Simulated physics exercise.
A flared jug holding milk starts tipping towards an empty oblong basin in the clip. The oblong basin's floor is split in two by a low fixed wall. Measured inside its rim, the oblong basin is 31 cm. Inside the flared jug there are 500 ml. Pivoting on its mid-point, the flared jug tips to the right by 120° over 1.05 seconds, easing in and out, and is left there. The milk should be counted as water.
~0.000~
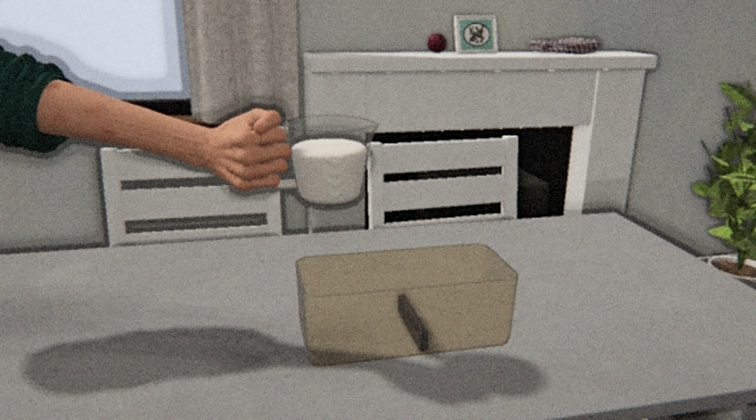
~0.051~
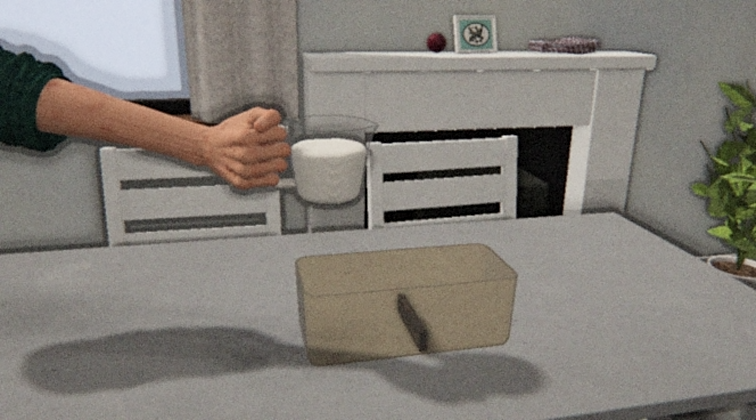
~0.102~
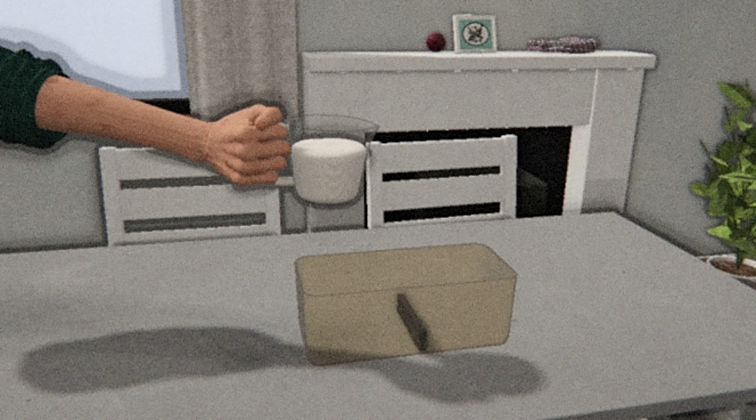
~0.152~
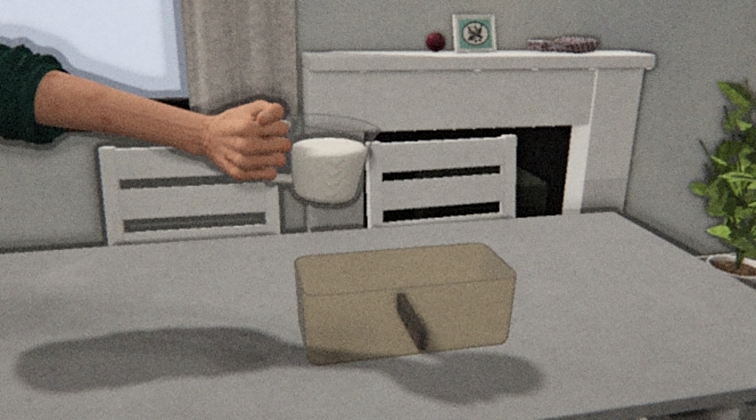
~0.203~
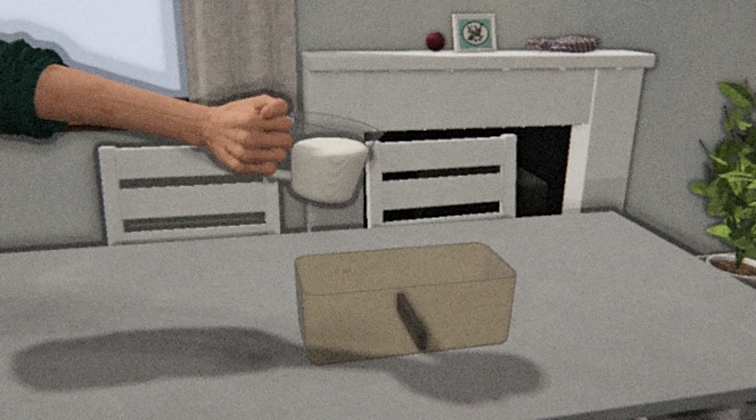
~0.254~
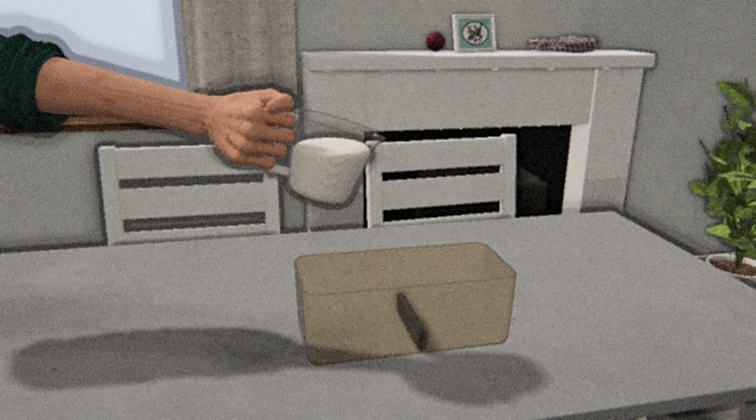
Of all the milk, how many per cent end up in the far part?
Roughly 55 per cent.
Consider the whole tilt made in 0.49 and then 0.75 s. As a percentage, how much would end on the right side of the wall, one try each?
25 then 35 %.
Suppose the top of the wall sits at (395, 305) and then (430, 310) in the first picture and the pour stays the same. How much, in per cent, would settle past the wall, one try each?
The first try gives 75 percent and the second 15 percent.
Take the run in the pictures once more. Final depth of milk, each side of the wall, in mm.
Final levels - left approx 10 mm, right approx 16 mm.
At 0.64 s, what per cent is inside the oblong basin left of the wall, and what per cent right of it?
Roughly 1 sits left and 4 sits right.
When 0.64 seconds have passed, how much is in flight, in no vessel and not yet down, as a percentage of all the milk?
It comes to roughly 28 per cent.
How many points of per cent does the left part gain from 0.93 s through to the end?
Near 14 percent, give or take.
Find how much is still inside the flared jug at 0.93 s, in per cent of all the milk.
Near 5 percent, more or less.
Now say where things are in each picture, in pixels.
Tilt 0°; pouring edge (379, 123); surface from (291, 148) to (366, 145); the oblong basin's rim runs from (300, 278) to (502, 261); the wall's top is at (412, 313), in the first frame.
Tilt 1°; pouring edge (379, 123); surface from (290, 148) to (365, 145), in the second frame.
Tilt 3°; pouring edge (379, 125); surface from (290, 147) to (365, 145), in the third frame.
Tilt 6°; pouring edge (381, 127); surface from (291, 146) to (366, 145), in the fourth frame.
Tilt 11°; pouring edge (383, 131); surface from (293, 147) to (367, 145), in the fifth frame.
Tilt 17°; pouring edge (385, 137); surface from (292, 148) to (369, 145), in the sixth frame.
Then, 0.64 s in, the tilt is 81° and 68 per cent is still to pour, 1 is left of the wall and 4 right of it.
Then, 0.93 s in, the tilt is 116° and 5 per cent is still to pour, 28 is left of the wall and 54 right of it.
Then, 1.23 s in, the tilt is 120° and 0 per cent is still to pour, 43 is left of the wall and 54 right of it.
Then, 1.55 s in, the tilt is 120° and 0 per cent is still to pour, 43 is left of the wall and 55 right of it.
Finally, 43 per cent lies left of the wall, 55 right of it and 2 outside.
